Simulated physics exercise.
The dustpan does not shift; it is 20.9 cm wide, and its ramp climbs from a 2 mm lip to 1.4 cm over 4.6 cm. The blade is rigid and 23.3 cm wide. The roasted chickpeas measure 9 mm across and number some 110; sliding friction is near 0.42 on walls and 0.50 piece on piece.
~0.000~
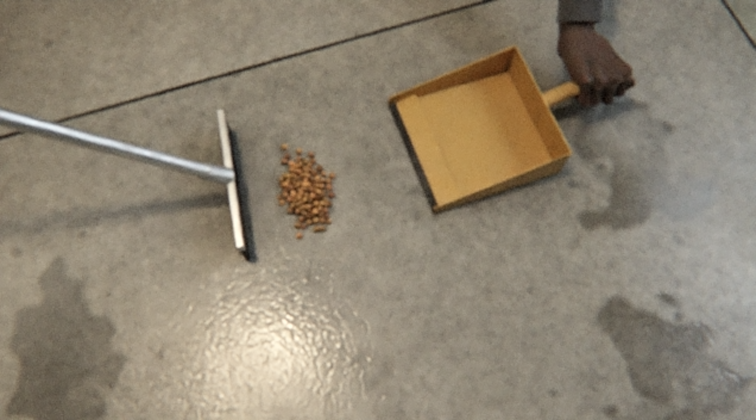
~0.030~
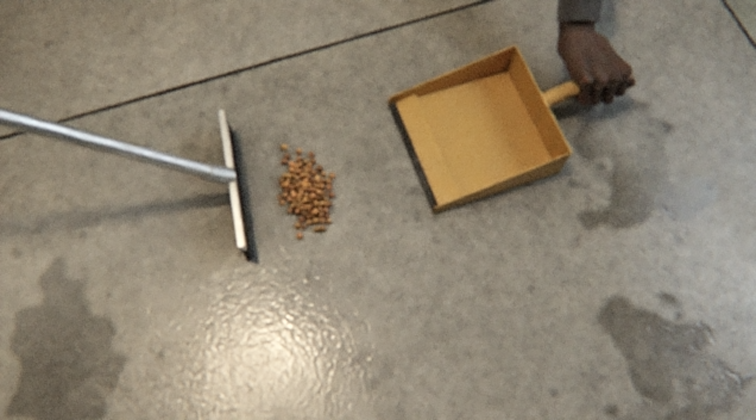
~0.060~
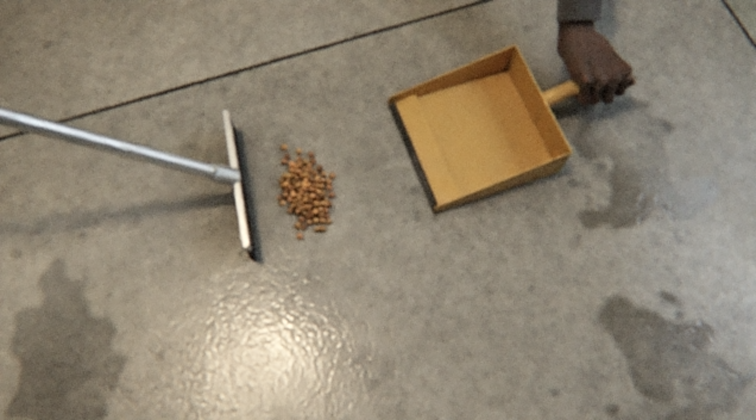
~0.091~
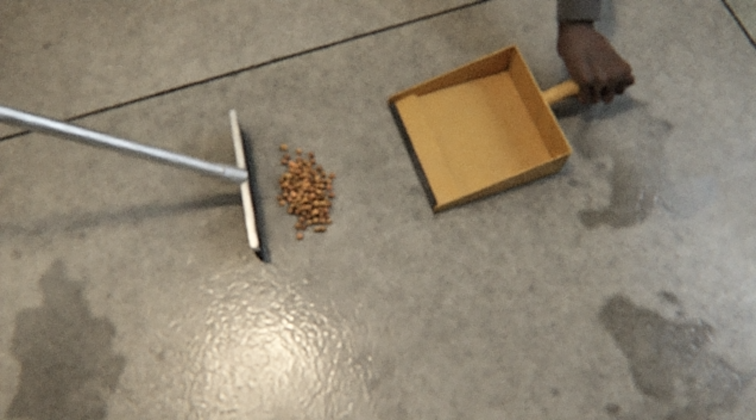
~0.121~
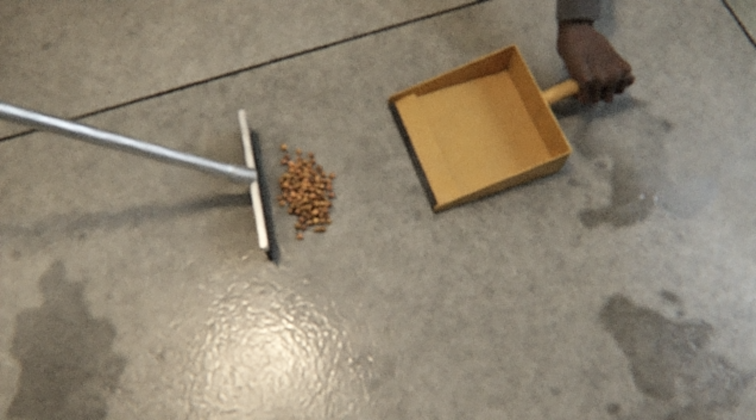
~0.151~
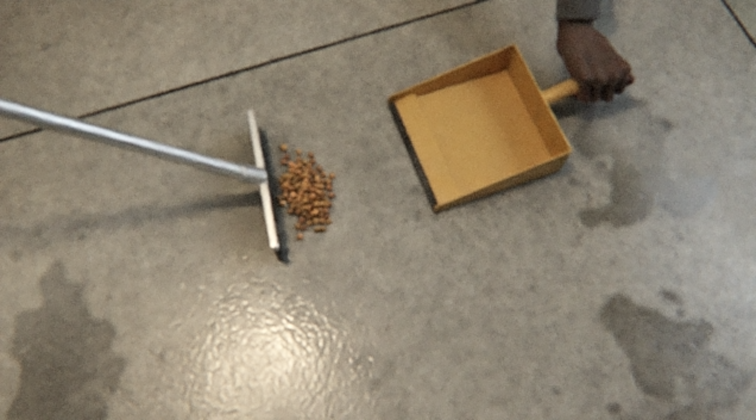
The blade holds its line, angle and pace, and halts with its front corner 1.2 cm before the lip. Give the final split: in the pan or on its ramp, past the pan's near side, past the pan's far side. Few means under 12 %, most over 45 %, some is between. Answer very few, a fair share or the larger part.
In the pan or on its ramp: A fair share; past the pan's near side: A fair share; past the pan's far side: Very few.
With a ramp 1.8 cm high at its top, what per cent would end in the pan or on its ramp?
In that case some 25 per cent.
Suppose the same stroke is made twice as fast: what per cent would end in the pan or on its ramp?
It would be near 35 per cent.
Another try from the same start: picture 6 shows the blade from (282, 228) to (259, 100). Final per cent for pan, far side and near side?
Pan 15, far 5, near 5.
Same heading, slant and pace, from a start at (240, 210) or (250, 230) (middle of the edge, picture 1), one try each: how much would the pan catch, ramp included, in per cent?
About 30 and 30 per cent.
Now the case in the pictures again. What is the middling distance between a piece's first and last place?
Roughly 18 cm.
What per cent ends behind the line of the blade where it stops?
Roughly 0 per cent.
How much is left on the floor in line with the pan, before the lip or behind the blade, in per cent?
About 55 per cent.
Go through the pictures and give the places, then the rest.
In the first frame, blade from (241, 247) to (222, 116), moved 0.0 cm, 0 of the pieces shifted so far; middle of the pieces at (307, 190); pan at (483, 135).
In the second frame, blade from (243, 247) to (223, 116), moved 0.2 cm, 0 of the pieces shifted so far; middle of the pieces at (307, 190).
In the third frame, blade from (247, 247) to (227, 116), moved 0.9 cm, 0 of the pieces shifted so far; middle of the pieces at (307, 190).
In the fourth frame, blade from (255, 247) to (234, 116), moved 2.0 cm, 0 of the pieces shifted so far; middle of the pieces at (307, 190).
In the fifth frame, blade from (265, 247) to (243, 116), moved 3.4 cm, 0 of the pieces shifted so far; middle of the pieces at (307, 190).
In the sixth frame, blade from (275, 247) to (252, 116), moved 4.9 cm, 0 of the pieces shifted so far; middle of the pieces at (307, 190); pan at (483, 134). The blade's pace is about 0.48 m/s, heading 18 degrees towards the viewer's side.
After 0.38 s, middle of the blade 13 cm from the lip; 0 % over the lip, far side 0 %, near side 0 %.
Then, at 0.53 s, middle of the blade 6 cm from the lip; 0 % over the lip, far side 0 %, near side 10 %.
After 0.81 s, middle of the blade 3 cm from the lip; 30 % over the lip, far side 0 %, near side 20 %.
By 1.3 s all is still; pan 30 %, near side 20 %, far side 0 %, in front of the lip or behind the blade 55 %.
